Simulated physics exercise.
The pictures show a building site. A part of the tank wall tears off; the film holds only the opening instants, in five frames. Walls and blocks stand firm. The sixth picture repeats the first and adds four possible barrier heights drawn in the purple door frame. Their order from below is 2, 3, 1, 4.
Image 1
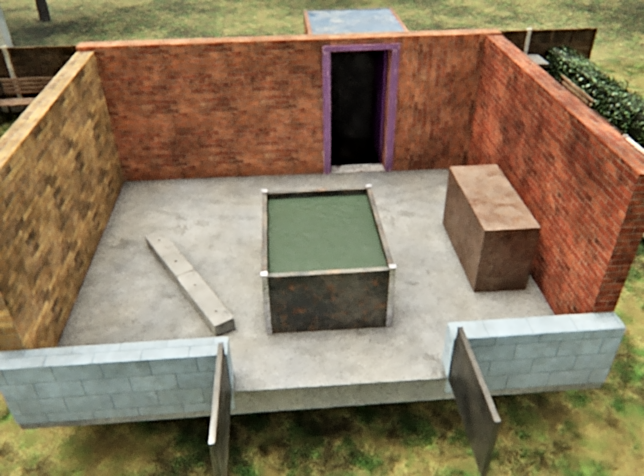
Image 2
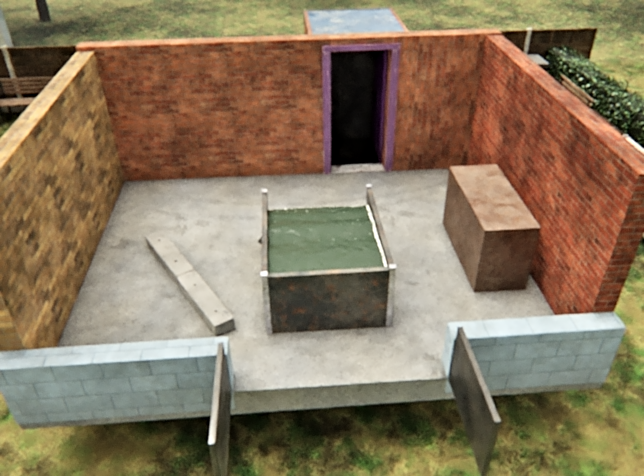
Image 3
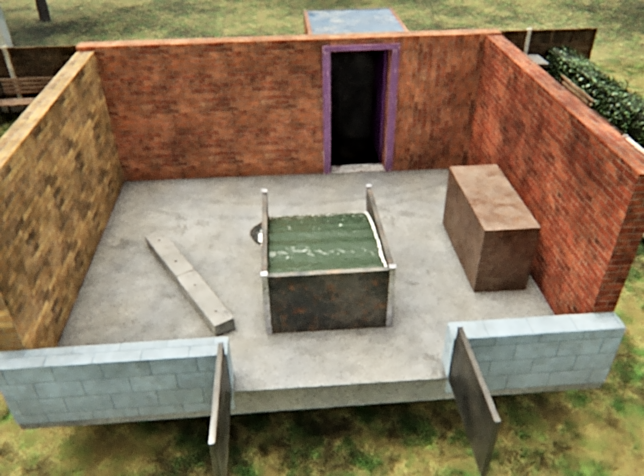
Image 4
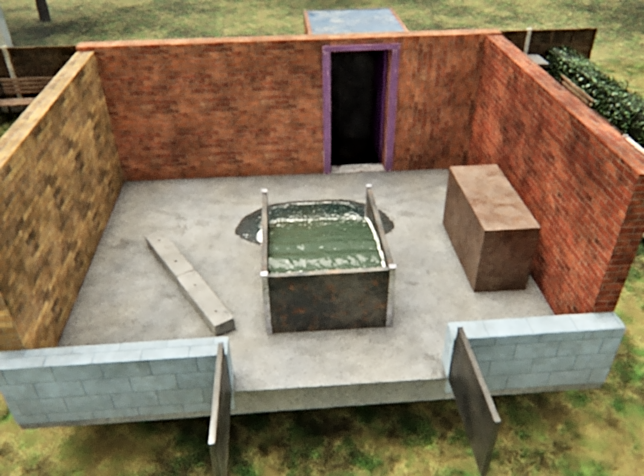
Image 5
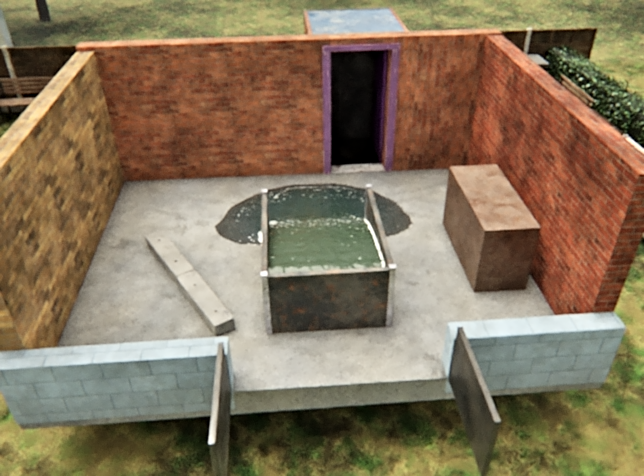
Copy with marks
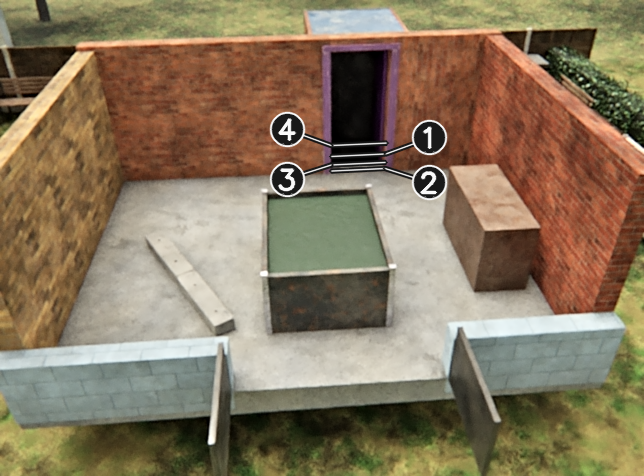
A tank's back panel drops and green water pours out, spreading across the walled concrete floor.
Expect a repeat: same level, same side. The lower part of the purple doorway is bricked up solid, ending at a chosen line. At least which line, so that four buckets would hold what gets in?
1 is the one.
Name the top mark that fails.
That would be 3.
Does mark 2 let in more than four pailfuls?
Yes, that goes wrong.
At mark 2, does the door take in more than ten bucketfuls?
Yes, clearly.
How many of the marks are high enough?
Two of the four.
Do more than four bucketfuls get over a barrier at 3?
Yes, that goes wrong.
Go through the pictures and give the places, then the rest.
In the first frame, water in the tank at rest, its middle at (322, 232); foot of the purple doorway at (358, 172); open gate at (339, 326).
In the second frame, water covers 2 % of the ground, its front hidden from here.
In the third frame, water covers 5 % of the ground, its front hidden from here.
In the fourth frame, water covers 9 % of the ground, its front hidden from here.
In the fifth frame, 16 % of the ground under water, visible out to (286, 188).
In white, 1 at (358, 155); 2 at (358, 169); 3 at (358, 163); 4 at (359, 144); from the bottom up 2, 3, 1, 4.
Choosing 1, a bucket or two gets in.
Choosing 2, dozens of bucketfuls pour in.
Choosing 3, about 12 bucketfuls get in.
Choosing 4, nothing gets over.
